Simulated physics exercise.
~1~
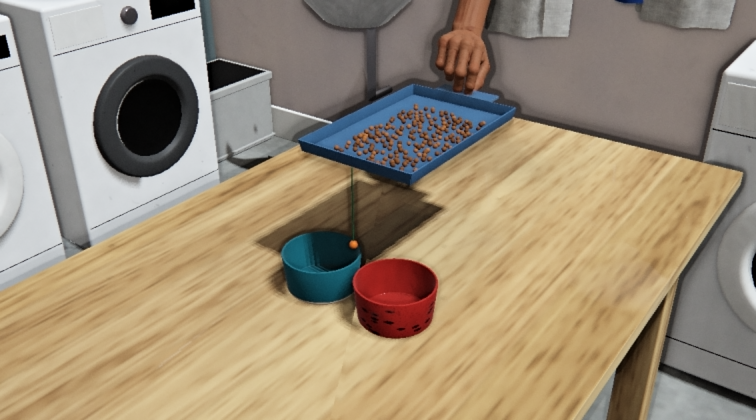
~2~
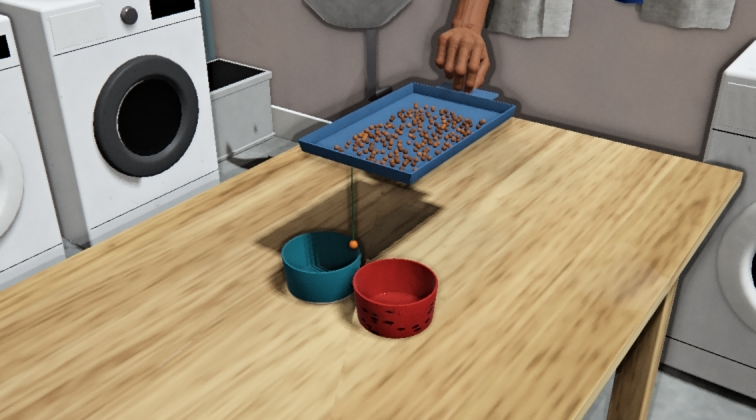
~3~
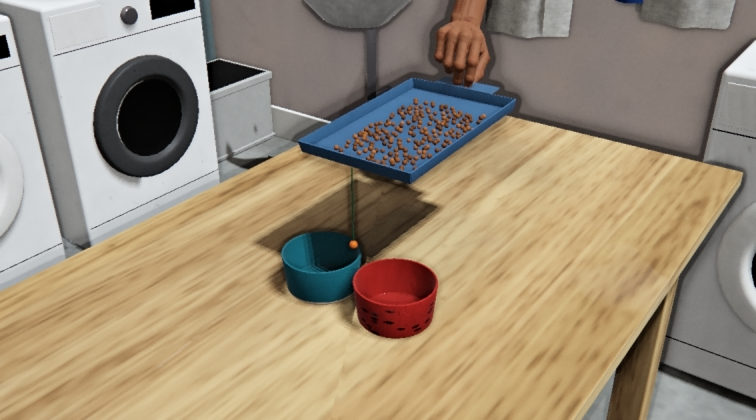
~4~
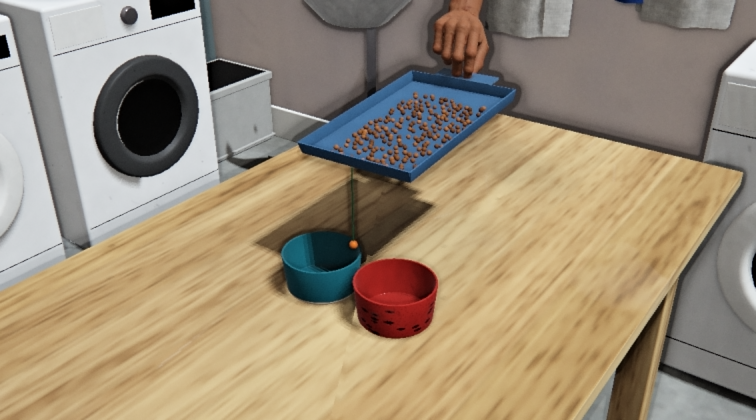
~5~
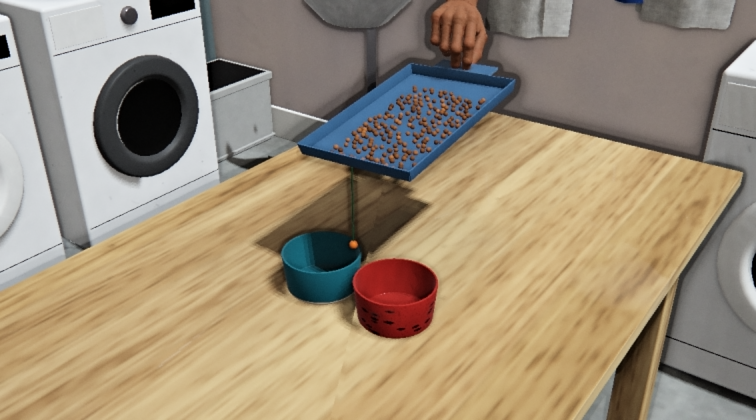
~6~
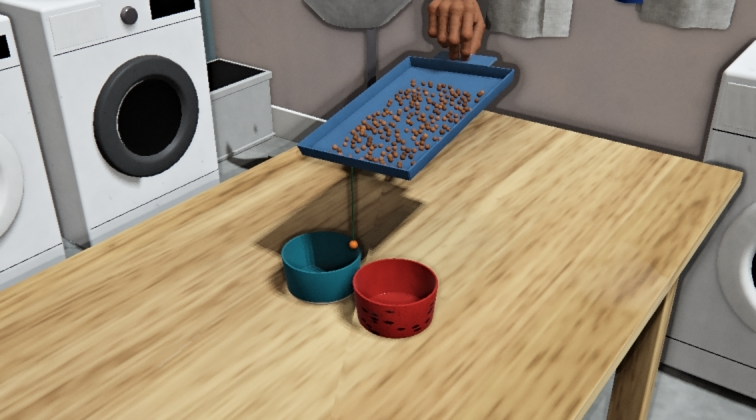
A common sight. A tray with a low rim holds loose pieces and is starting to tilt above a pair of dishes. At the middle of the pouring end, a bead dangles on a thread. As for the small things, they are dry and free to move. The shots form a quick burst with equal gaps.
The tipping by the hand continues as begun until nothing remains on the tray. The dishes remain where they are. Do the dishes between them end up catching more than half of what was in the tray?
Yes.
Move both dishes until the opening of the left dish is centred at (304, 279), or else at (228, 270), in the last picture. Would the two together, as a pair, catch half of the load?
So that's a lesser portion the first time round, a lesser portion the second.
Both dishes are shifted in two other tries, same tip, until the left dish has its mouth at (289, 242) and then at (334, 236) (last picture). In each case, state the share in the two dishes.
90 and 40 %.
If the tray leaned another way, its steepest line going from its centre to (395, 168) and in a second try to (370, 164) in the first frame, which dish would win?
So, first the right-side one, then the right-side one.
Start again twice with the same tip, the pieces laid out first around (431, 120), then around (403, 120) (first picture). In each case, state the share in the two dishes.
Close to 80 and close to 80 per cent.
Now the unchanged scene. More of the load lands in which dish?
That's the left side.
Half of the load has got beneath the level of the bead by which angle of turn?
Near 105 degrees.
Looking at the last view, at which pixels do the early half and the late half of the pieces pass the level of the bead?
(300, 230), then (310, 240).
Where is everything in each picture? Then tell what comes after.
Corners of the pouring end (302, 139) and (411, 173), level; middle of the load (410, 137), cereal balls; left dish (296, 283); right dish (371, 316); bead on its thread (353, 245), in the first frame.
Corners of the pouring end (301, 139) and (410, 172), level; middle of the load (410, 136), in the second frame.
Corners of the pouring end (301, 140) and (410, 172), tipped barely, lowest at the left corner; middle of the load (410, 133), in the third frame.
Corners of the pouring end (301, 142) and (409, 171), tipped a little, lowest at the left corner; middle of the load (410, 129), in the fourth frame.
Corners of the pouring end (300, 143) and (409, 170), tipped a little, lowest at the left corner; middle of the load (409, 125), in the fifth frame.
Corners of the pouring end (300, 144) and (408, 169), tipped a little, lowest at the left corner; middle of the load (408, 122); left dish (296, 283); right dish (371, 316), in the sixth frame.
Just after the last frame, tray tipped steeply; almost all on the tray; just a few outside both; just a few in the air.
A moment on, tray tipped right over; almost all on the tray; about a tenth in the left dish; just a few outside both; just a few in the air.
Further on, tray tipped past a quarter turn; the larger part in the left dish; roughly a quarter outside both.
When it is over, tray tipped past a quarter turn; not one in the right dish; the larger part in the left dish; roughly a quarter outside both.
